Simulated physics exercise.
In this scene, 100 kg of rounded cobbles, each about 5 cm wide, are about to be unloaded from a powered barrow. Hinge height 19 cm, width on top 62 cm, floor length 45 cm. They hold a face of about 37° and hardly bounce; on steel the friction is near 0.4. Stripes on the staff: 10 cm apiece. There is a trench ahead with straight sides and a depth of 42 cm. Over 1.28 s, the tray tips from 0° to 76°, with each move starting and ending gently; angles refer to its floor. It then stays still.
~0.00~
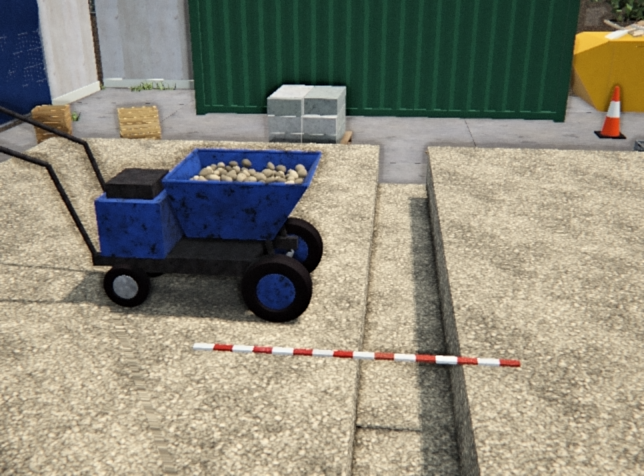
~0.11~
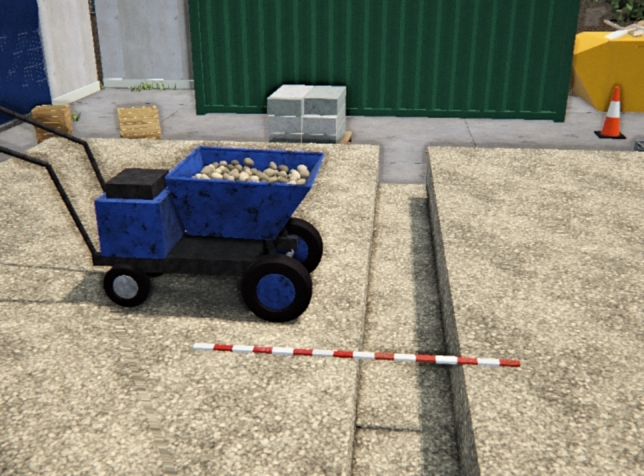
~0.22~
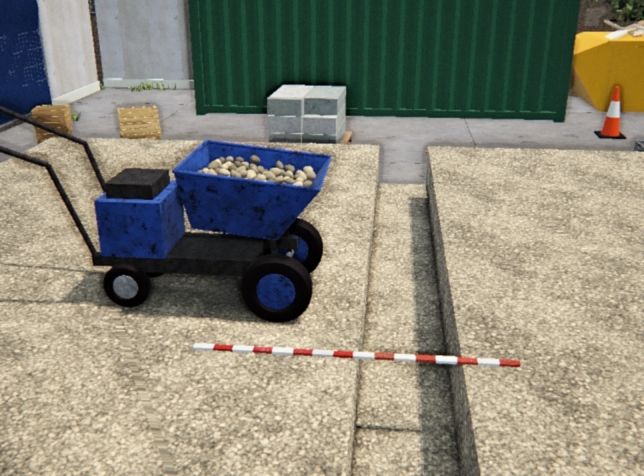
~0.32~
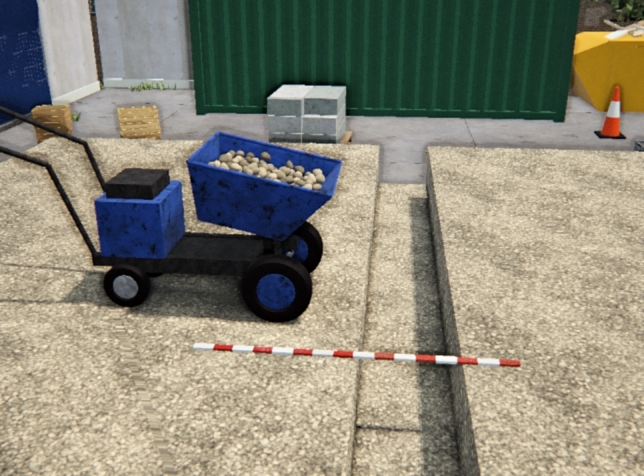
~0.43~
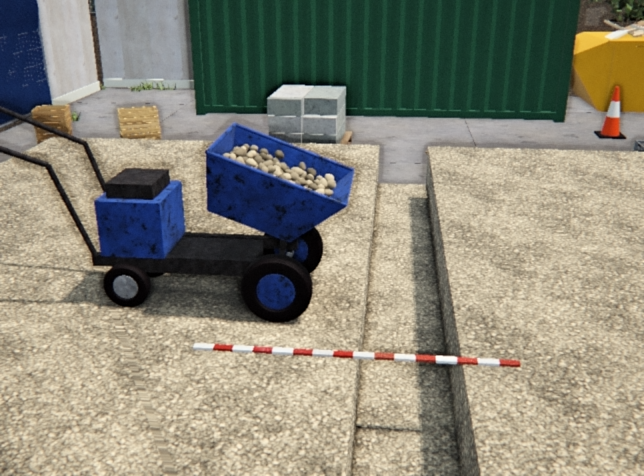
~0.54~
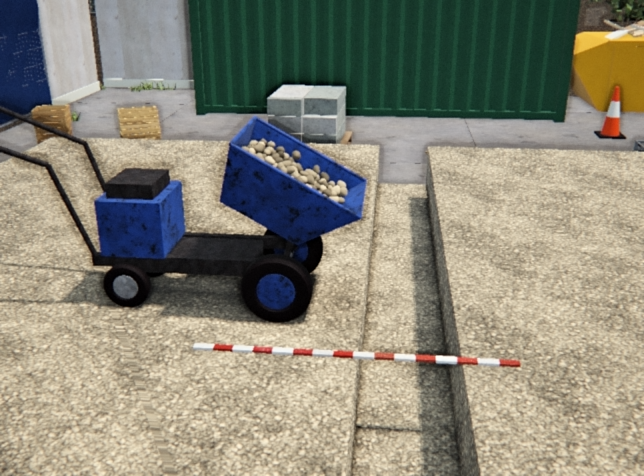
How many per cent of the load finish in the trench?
About 98 per cent.
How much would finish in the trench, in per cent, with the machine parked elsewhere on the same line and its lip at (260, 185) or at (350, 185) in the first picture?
About 100 per cent from the first spot, about 55 from the second.
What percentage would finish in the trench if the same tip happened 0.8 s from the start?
In that case some 90 per cent.
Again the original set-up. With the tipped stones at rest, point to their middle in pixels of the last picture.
Look at roughly (419, 356).
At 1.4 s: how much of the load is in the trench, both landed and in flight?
About 40 per cent by then.
After 1.0 s the floor is at 64°; 100 % in the tray; the foremost stones are at (390, 254).
After 1.4 s the floor is at 76°; 59 % in the tray, 40 % in the trench, 1 % past the trench; the foremost stones are at (467, 320).
After 1.7 s the floor is at 76°; 27 % in the tray, 71 % in the trench, 2 % past the trench; the foremost stones are at (525, 306).
After 3.7 s the floor is at 76°; 0 % in the tray, 98 % in the trench, 2 % past the trench; the foremost stones are at (557, 307).
